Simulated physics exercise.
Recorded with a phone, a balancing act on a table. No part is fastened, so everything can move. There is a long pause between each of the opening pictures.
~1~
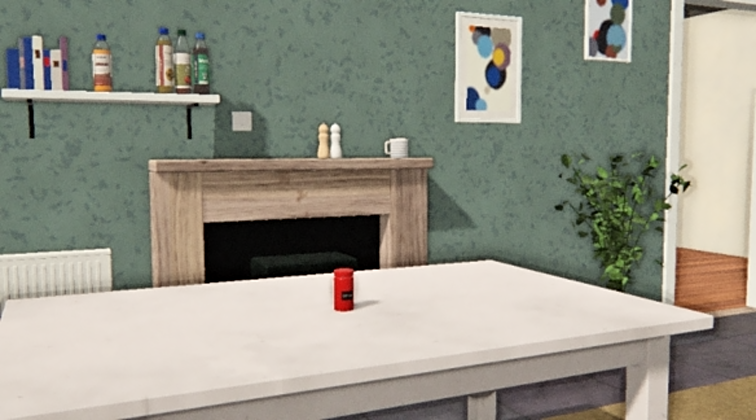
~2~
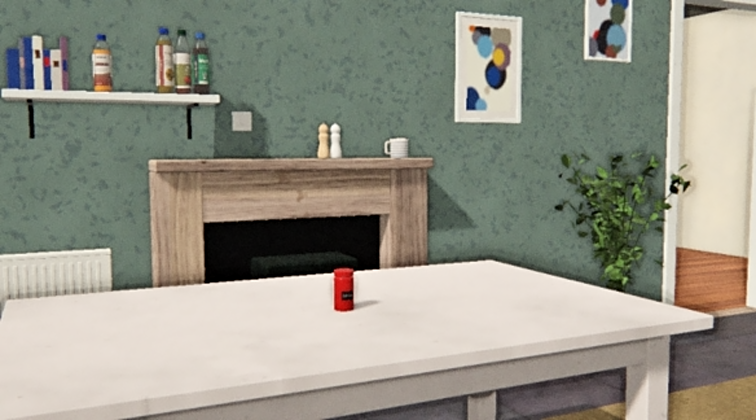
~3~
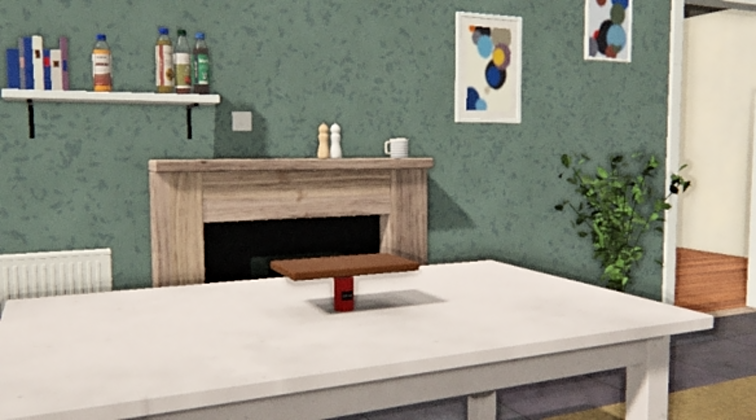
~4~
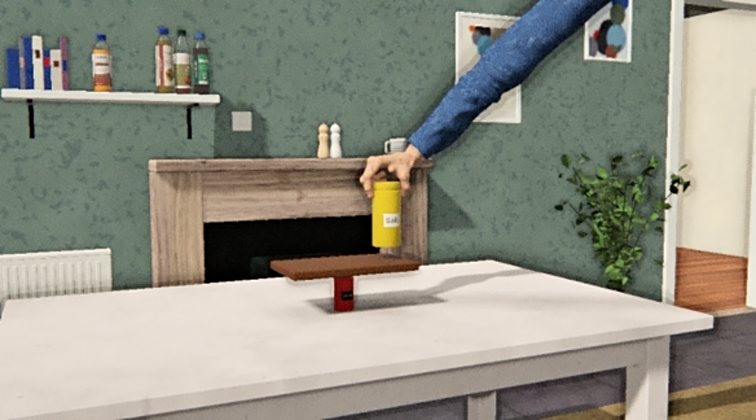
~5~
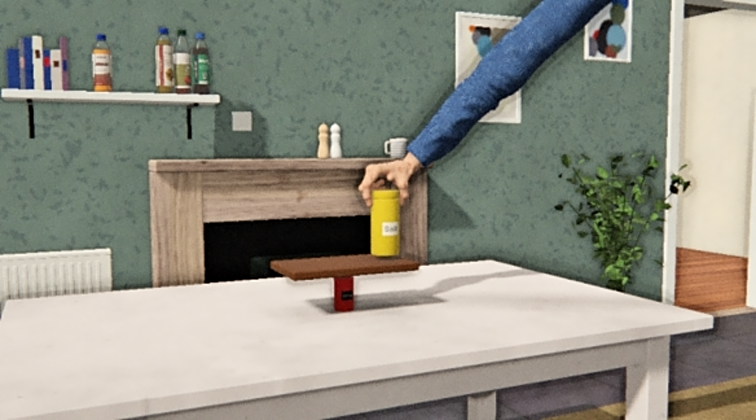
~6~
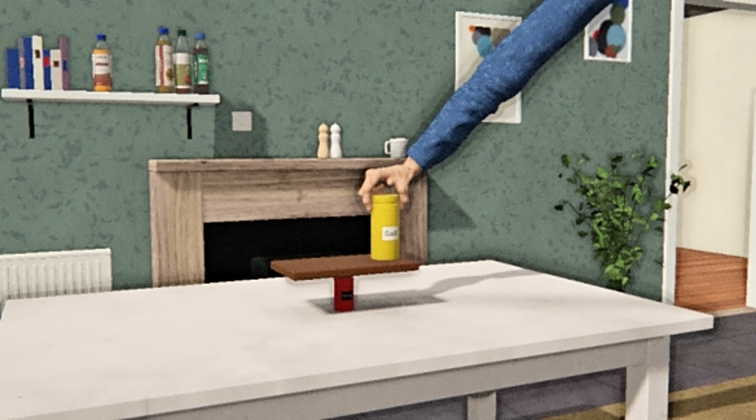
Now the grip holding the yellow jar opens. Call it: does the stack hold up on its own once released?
Does not hold.
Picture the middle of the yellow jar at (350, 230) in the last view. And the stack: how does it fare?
Stands.
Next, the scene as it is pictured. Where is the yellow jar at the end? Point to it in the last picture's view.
I'd say around (442, 289) in the last view.
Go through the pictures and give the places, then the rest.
In the first picture, the last thing is not in view yet; red shaker (344, 290).
In the second picture, the last thing is not in view yet; red shaker (344, 290).
In the third picture, the last thing is not in view yet; red shaker (344, 290).
The fourth picture shows still above its spot; yellow jar (386, 214); red shaker (344, 290).
The fifth picture shows still above its spot; yellow jar (385, 223); red shaker (344, 290).
The sixth picture shows in place under the hand; yellow jar (385, 227); red shaker (344, 290).
Then, 0.30 s after the last picture, yellow jar now fallen; brown lid tipped 32° from how it was.
Then, 0.40 s after the last picture, brown lid tipped 49° from how it was.
Then, 0.80 s after the last picture, brown lid tipped 27° from how it was.
At rest, fallen, yellow jar; left askew, brown lid; red shaker in place. Seen from the same camera at the end, yellow jar near (442, 289). The stack comes apart.
